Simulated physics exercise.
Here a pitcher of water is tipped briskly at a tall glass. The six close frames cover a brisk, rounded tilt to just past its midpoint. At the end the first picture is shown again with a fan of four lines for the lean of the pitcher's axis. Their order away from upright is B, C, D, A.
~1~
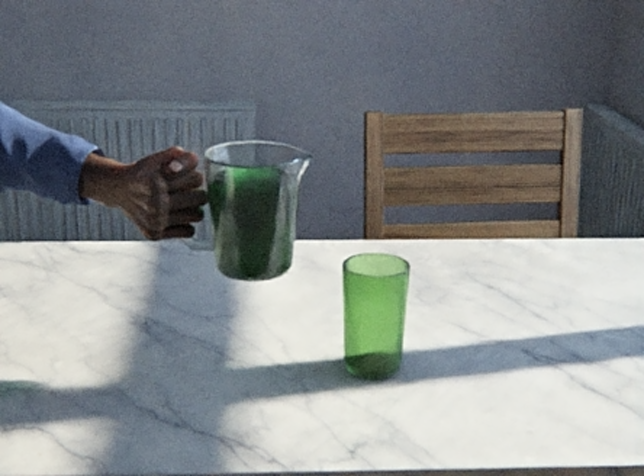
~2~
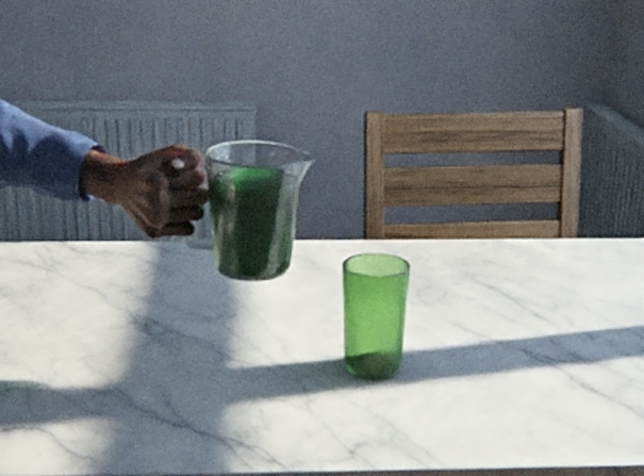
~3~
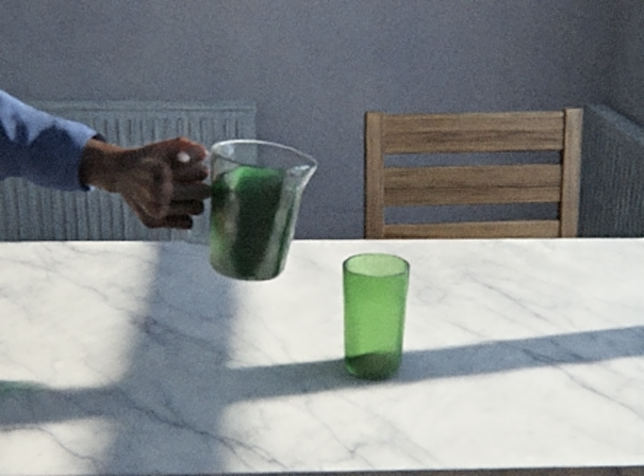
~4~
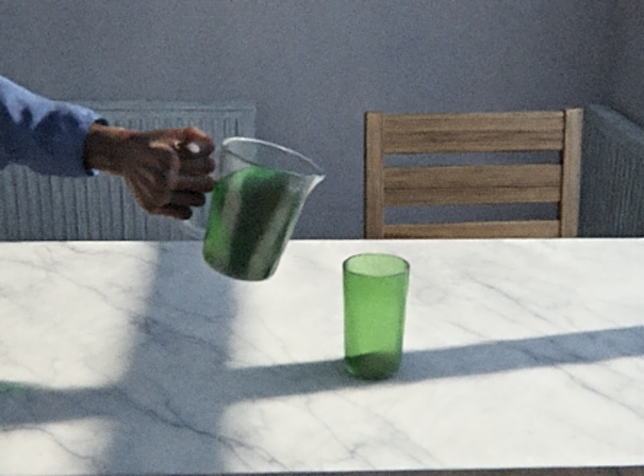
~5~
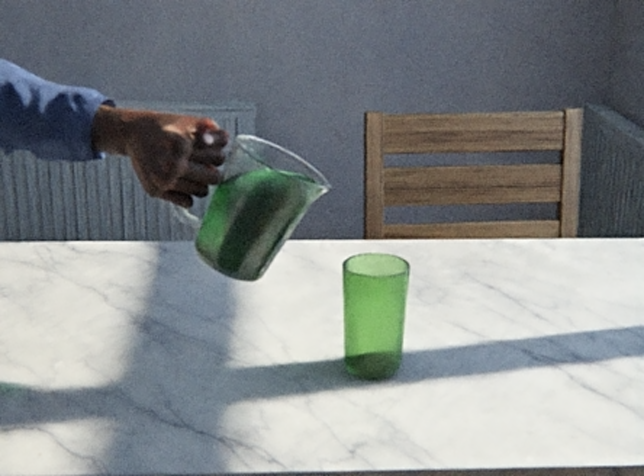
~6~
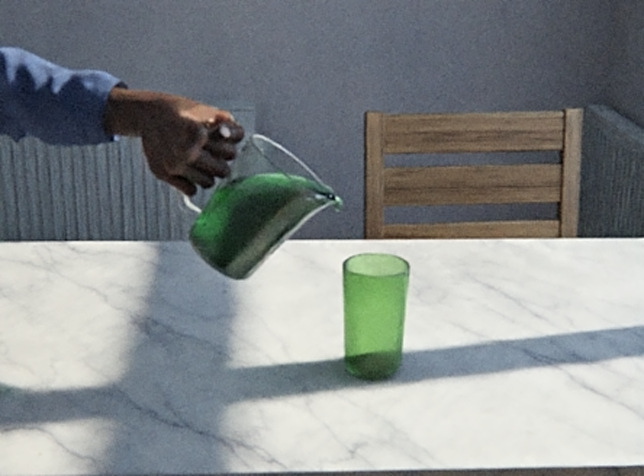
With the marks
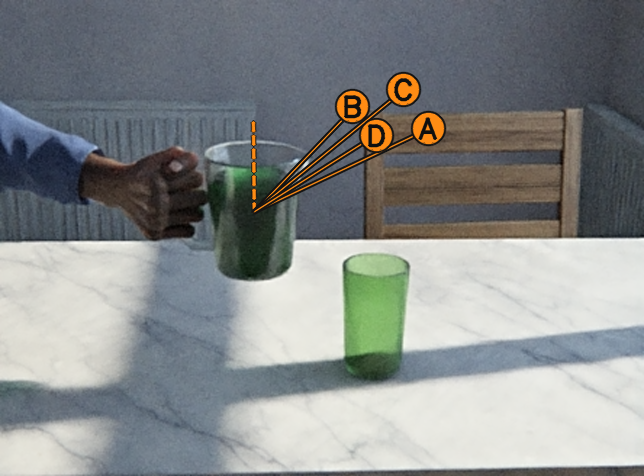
A hand tilts a clear pitcher rightward until green liquid just passes its lip.
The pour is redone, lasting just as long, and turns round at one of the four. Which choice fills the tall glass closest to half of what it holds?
Tilt D does it best.
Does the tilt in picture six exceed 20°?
Yes.
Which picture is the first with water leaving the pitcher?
In picture 6.
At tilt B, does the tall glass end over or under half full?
Under.
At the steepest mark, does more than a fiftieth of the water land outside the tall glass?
No.
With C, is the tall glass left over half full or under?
Under.
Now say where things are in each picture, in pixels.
Upright, lip at (311, 156); rim of the tall glass round (376, 264); nothing has left yet.
Upright, lip at (313, 158); nothing has left yet.
Tipped about 7°, lip at (318, 164); nothing has left yet.
Tipped about 16°, lip at (324, 174); nothing has left yet.
Tipped about 26°, lip at (330, 187); nothing has left yet.
Tipped about 37°, lip at (333, 201); water is over the lip, down to (338, 207).
On the marked copy, A at (413, 136); B at (341, 120); C at (391, 100); D at (361, 144).
Choosing A, the tall glass ends with about 67 % of what it can hold.
Choosing B, the tall glass ends with about 21 % of what it can hold.
Choosing C, the tall glass ends with about 33 % of what it can hold.
Choosing D, the tall glass ends with about 48 % of what it can hold.
